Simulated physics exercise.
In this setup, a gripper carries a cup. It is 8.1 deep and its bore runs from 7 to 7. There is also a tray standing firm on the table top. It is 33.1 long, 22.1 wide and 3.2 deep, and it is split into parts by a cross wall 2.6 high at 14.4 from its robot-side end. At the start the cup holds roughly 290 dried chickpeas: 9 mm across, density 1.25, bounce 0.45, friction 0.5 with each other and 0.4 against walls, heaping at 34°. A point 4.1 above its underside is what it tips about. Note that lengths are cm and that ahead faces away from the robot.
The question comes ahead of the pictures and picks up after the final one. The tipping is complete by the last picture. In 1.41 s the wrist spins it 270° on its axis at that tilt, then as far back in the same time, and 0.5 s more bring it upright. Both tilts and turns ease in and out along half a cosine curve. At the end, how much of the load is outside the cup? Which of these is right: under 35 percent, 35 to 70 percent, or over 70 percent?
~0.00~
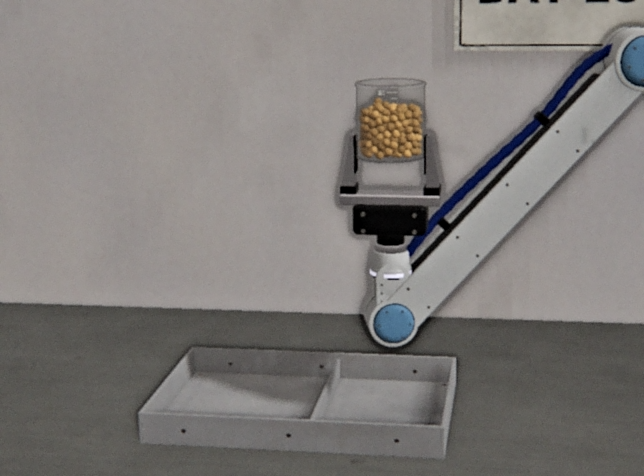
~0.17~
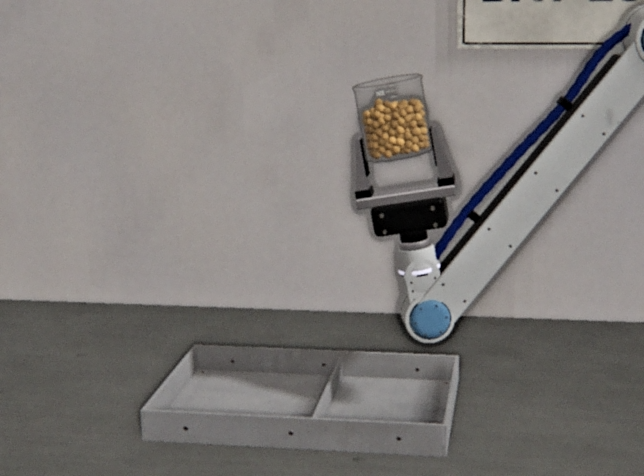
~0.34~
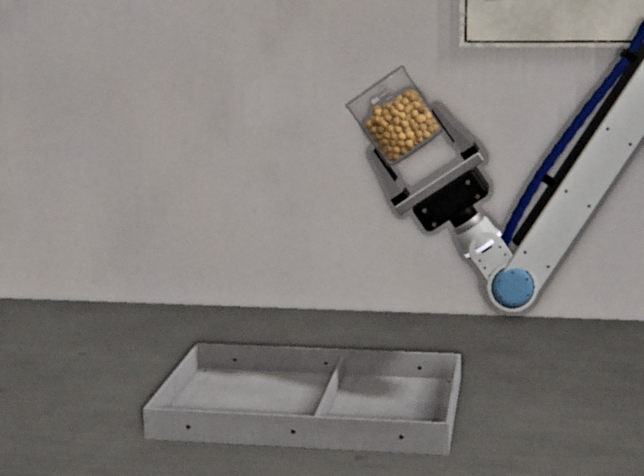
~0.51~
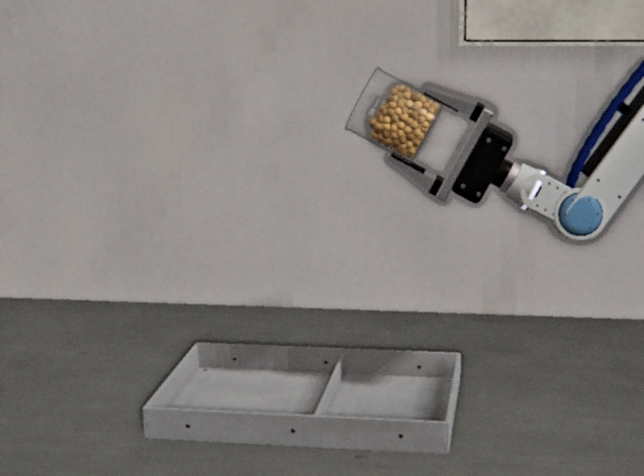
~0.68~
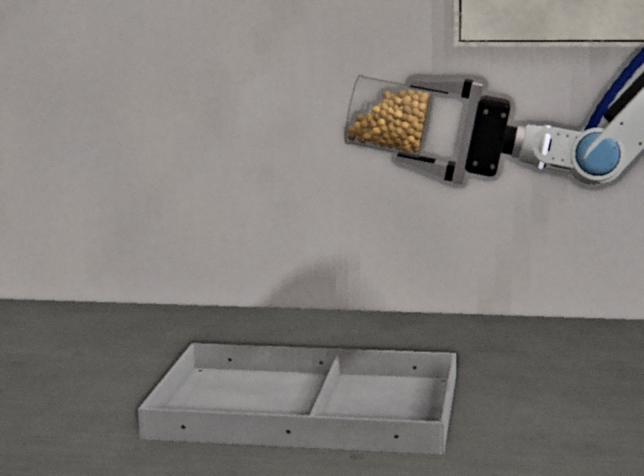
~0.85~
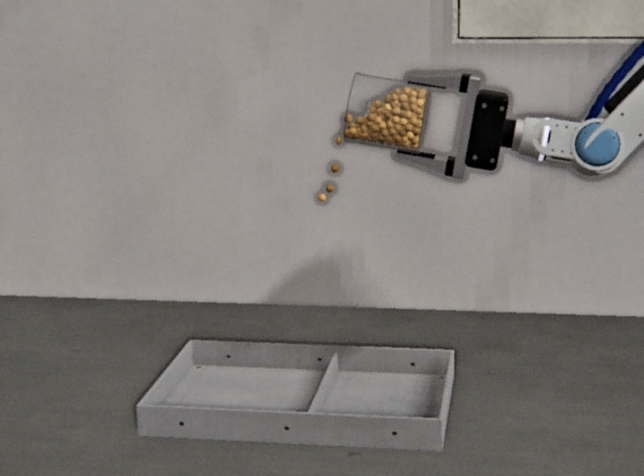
The right one is 35 to 70 percent.
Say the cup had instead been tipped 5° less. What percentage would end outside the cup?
It would be around 25 percent.
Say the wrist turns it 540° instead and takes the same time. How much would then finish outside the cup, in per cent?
55 %.
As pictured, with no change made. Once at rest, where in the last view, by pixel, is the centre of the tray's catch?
Centre point: Close to (270, 399).
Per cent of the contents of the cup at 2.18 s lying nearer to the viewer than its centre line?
Around 65 percent.
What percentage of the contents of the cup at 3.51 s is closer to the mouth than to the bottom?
Near 35 per cent lies in the mouth half.
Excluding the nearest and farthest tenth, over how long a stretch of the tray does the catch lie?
16 cm, roughly.
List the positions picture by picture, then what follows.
The first picture shows the cup middle at (391, 121), upright; upper third of the load around (390, 116), from x 365 to 420, top at y 100; 287 in the cup.
The second picture shows the cup middle at (394, 119), tipped 10°; upper third of the load around (395, 114), from x 365 to 425, top at y 105.
The third picture shows the cup middle at (396, 118), tipped 35°; upper third of the load around (402, 111), from x 370 to 435, top at y 95.
The fourth picture shows the cup middle at (396, 116), tipped 62°; upper third of the load around (405, 106), from x 375 to 435, top at y 90.
The fifth picture shows the cup middle at (391, 117), tipped 79°; upper third of the load around (404, 105), from x 350 to 425, top at y 95.
The sixth picture shows the cup middle at (389, 114), tipped 81°; upper third of the load around (405, 105), from x 320 to 425, top at y 90; 284 in the cup, 3 in flight or on a rim.
After 2.18 s, tipped 81°, highest piece 37 above the table; 209 in the cup, 62 in the far-side part, 5 in the robot-side part, 1 on the table or floor, 10 in flight or on a rim.
After 3.51 s, tipped 81°, highest piece 37 above the table; 160 in the cup, 104 in the far-side part, 10 in the robot-side part, 3 on the table or floor, 10 in flight or on a rim.
After 4.37 s, upright, highest piece 37 above the table; 154 in the cup, 118 in the far-side part, 12 in the robot-side part, 3 on the table or floor.
After 5.07 s, upright, highest piece 37 above the table; 154 in the cup, 118 in the far-side part, 12 in the robot-side part, 3 on the table or floor.
In the end, 154 in the cup, 118 in the far-side part, 12 in the robot-side part, 3 on the table or floor. That is 46 % outside the cup.
